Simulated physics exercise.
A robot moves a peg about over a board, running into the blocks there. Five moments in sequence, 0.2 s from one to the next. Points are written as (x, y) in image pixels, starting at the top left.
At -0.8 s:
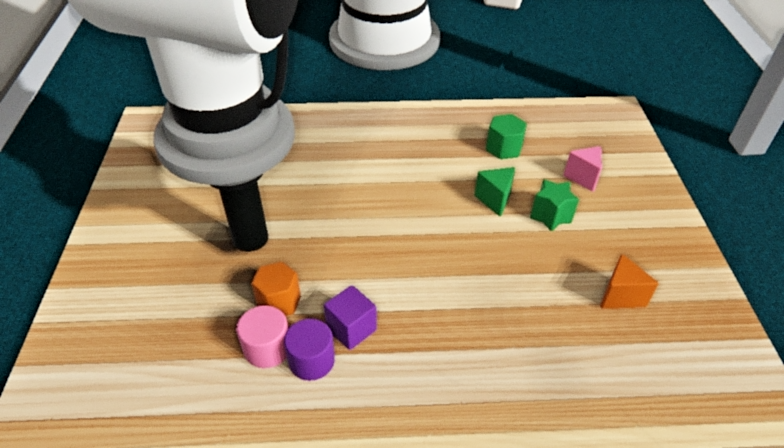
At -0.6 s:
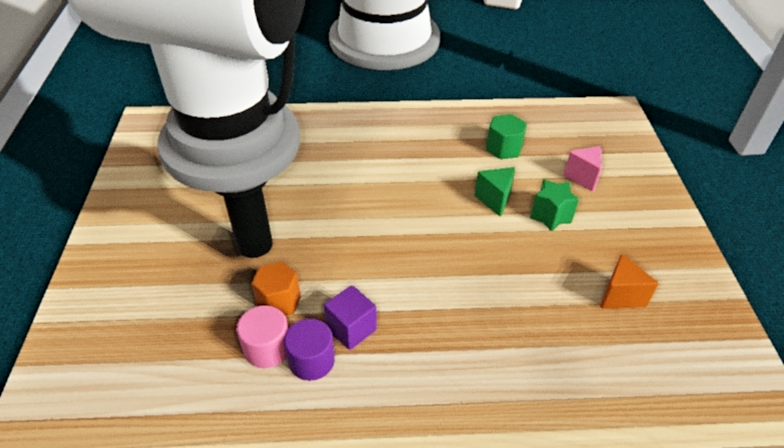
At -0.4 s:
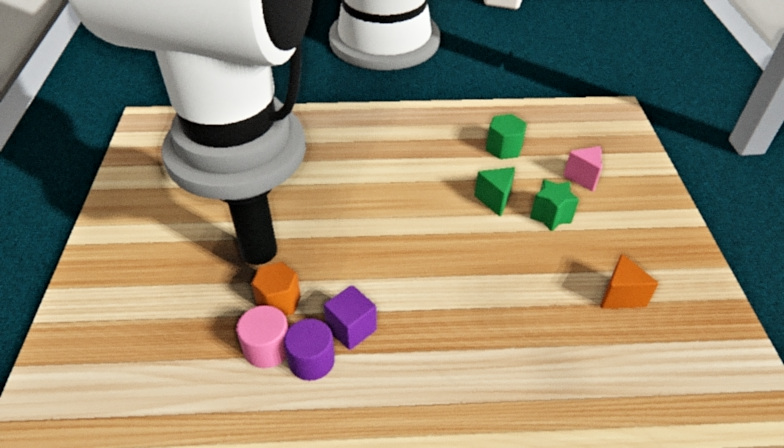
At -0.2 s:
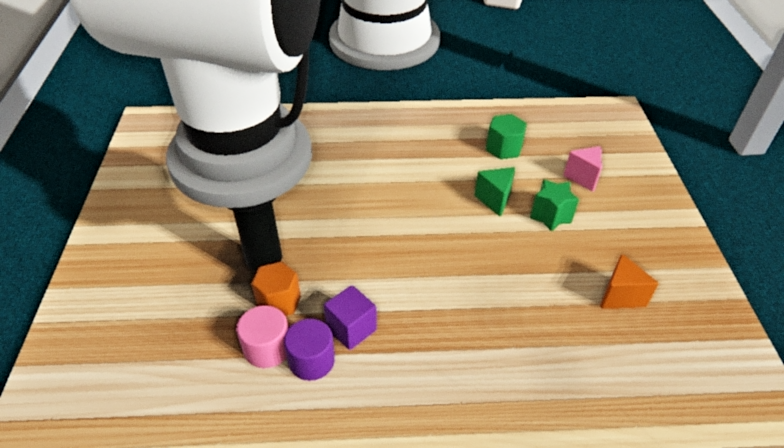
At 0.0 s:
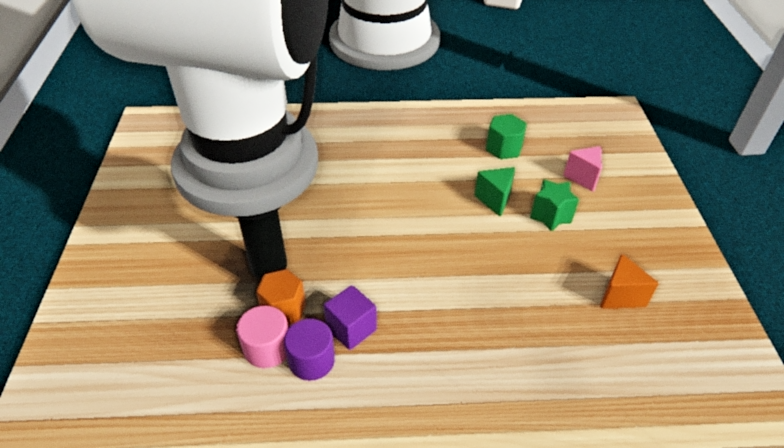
The robot's black peg moved slowly a short way down and slightly right across the wooden board, then nudged the orange block a little toward the nearby pink and purple pieces, while the other blocks stayed still.
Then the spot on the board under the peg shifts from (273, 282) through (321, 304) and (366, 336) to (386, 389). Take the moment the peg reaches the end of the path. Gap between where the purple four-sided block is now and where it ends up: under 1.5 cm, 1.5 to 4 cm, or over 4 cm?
My answer is that it shifts over 4 cm.
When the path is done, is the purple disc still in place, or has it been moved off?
At the end of the path, it will have moved.
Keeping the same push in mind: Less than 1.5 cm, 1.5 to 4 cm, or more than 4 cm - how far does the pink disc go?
The move is short, under 1.5 cm.
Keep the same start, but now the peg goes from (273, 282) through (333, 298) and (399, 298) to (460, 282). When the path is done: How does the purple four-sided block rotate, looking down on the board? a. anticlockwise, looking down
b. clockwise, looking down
b (clockwise, looking down)
On the path given first. One third of the way, peg at (319, 289); pink disc at (260, 335); orange hexagonal block at (305, 315), turned 65° clockwise; purple disc at (309, 353); purple four-sided block at (355, 308), turned 20° anticlockwise.
Two thirds of the way, peg at (366, 322); pink disc at (260, 335); orange hexagonal block at (320, 322); purple disc at (302, 363); purple four-sided block at (386, 345).
At the end, peg at (386, 375); pink disc at (260, 335); orange hexagonal block at (320, 322), turned 135° clockwise; purple disc at (302, 363); purple four-sided block at (409, 403).
